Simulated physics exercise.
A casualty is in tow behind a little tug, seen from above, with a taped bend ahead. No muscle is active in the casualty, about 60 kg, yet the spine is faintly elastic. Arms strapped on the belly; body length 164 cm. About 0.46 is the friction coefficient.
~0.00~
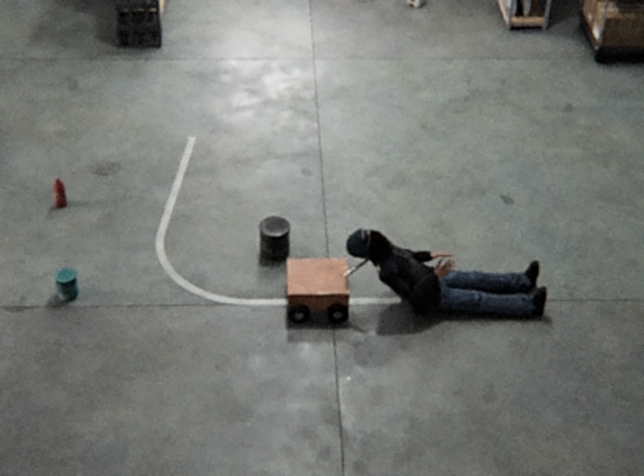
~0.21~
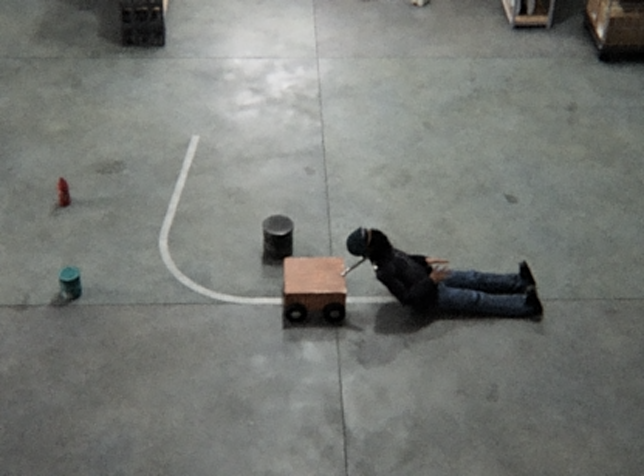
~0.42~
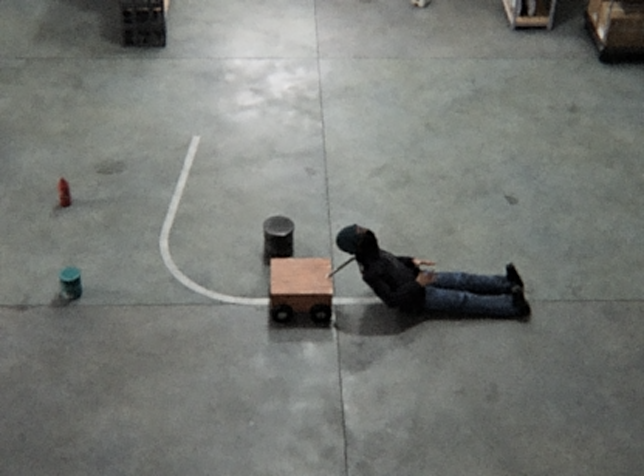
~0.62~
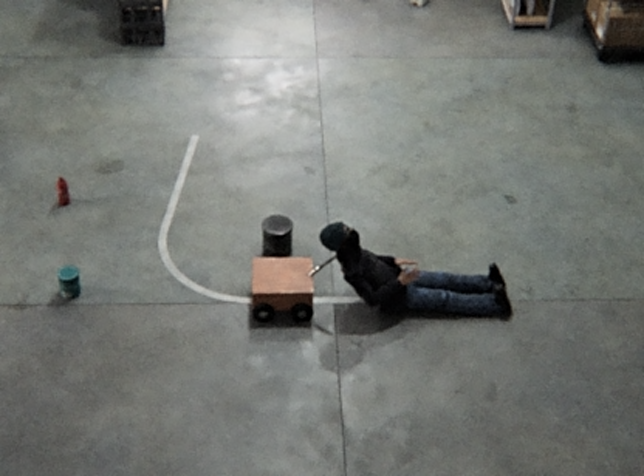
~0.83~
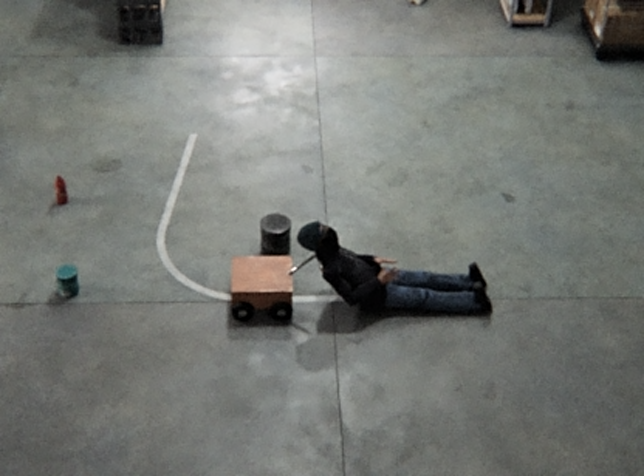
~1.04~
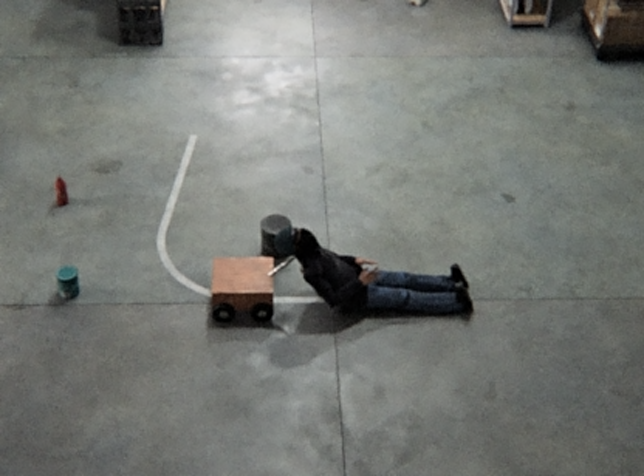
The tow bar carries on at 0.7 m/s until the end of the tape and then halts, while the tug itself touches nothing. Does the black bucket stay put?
Most likely it sits tight.
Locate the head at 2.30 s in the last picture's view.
At about (176, 227).
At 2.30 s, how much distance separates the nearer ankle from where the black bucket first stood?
I'd say close to 70 cm.
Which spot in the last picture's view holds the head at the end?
Somewhere about (192, 74) in the last picture.
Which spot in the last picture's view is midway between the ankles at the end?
Estimate: About (190, 211).
After 2.30 s the black bucket is where it stood, near (276, 237) in the last picture's view; the nearer ankle is 71 cm from that spot.
After 3.10 s the black bucket is where it stood, near (276, 237) in the last picture's view; the nearer ankle is 49 cm from that spot.
After 3.90 s the black bucket is where it stood, near (276, 237) in the last picture's view; the nearer ankle is 42 cm from that spot.
After 4.60 s the black bucket is where it stood, near (276, 237) in the last picture's view; the red bottle where it stood; the nearer ankle is 48 cm from that spot.
After 5.5 s, black bucket stays put; red bottle stays put; teal can stays put.
